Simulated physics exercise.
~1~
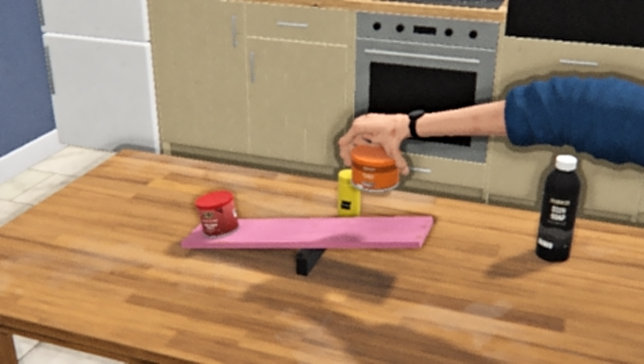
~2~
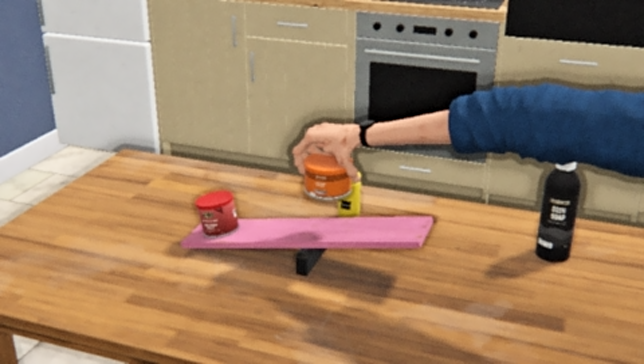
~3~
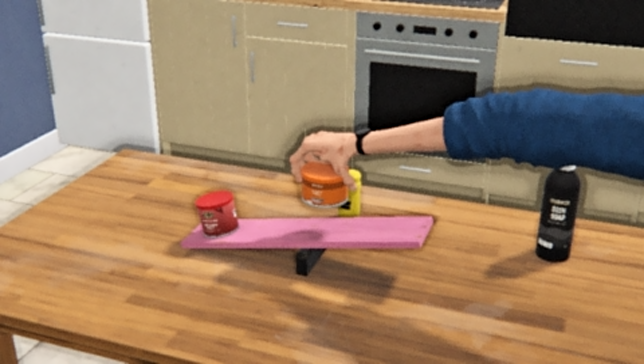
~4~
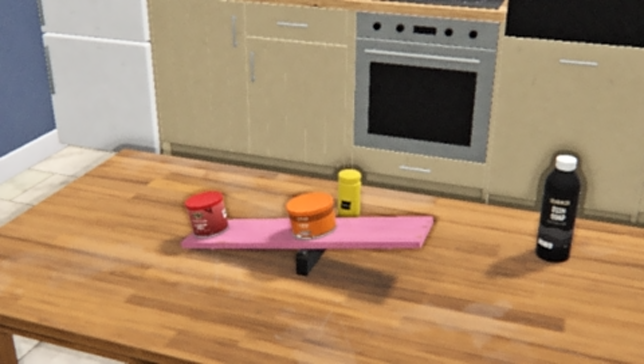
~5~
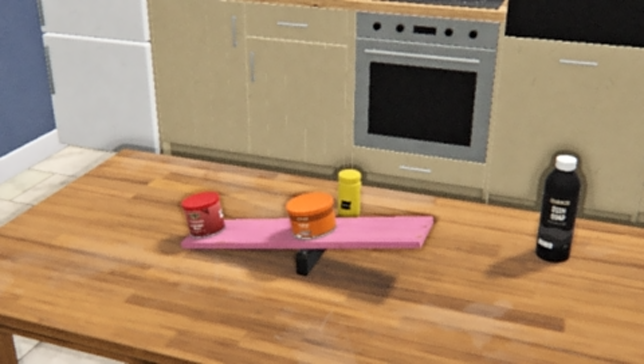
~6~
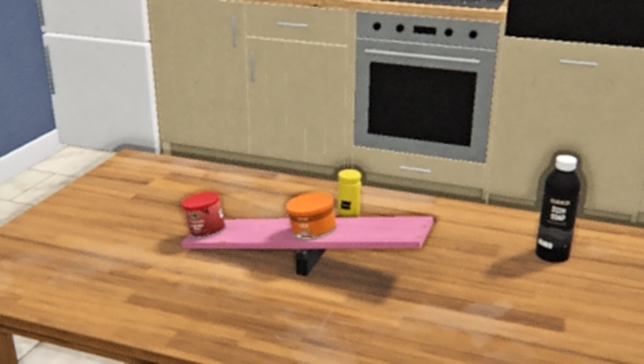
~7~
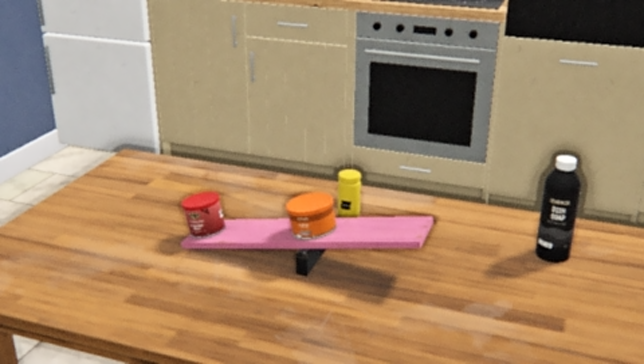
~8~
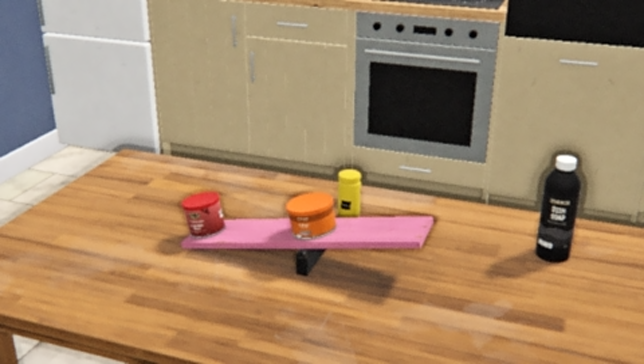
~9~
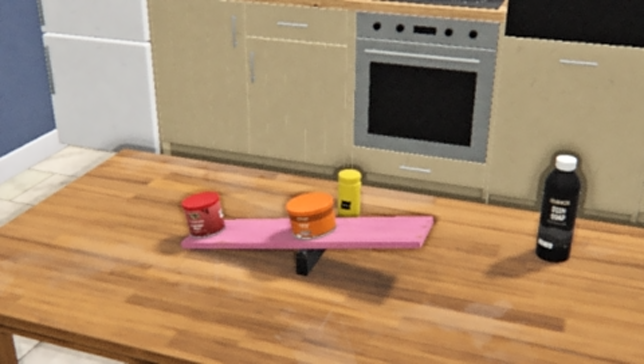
In this clip, a hand lowers an orange tub onto the middle of a pink plank balanced on a small black support, then withdraws as a red tin shifts slightly left, and the plank ends still leaning as before, with a yellow shaker and black bottle unmoved.
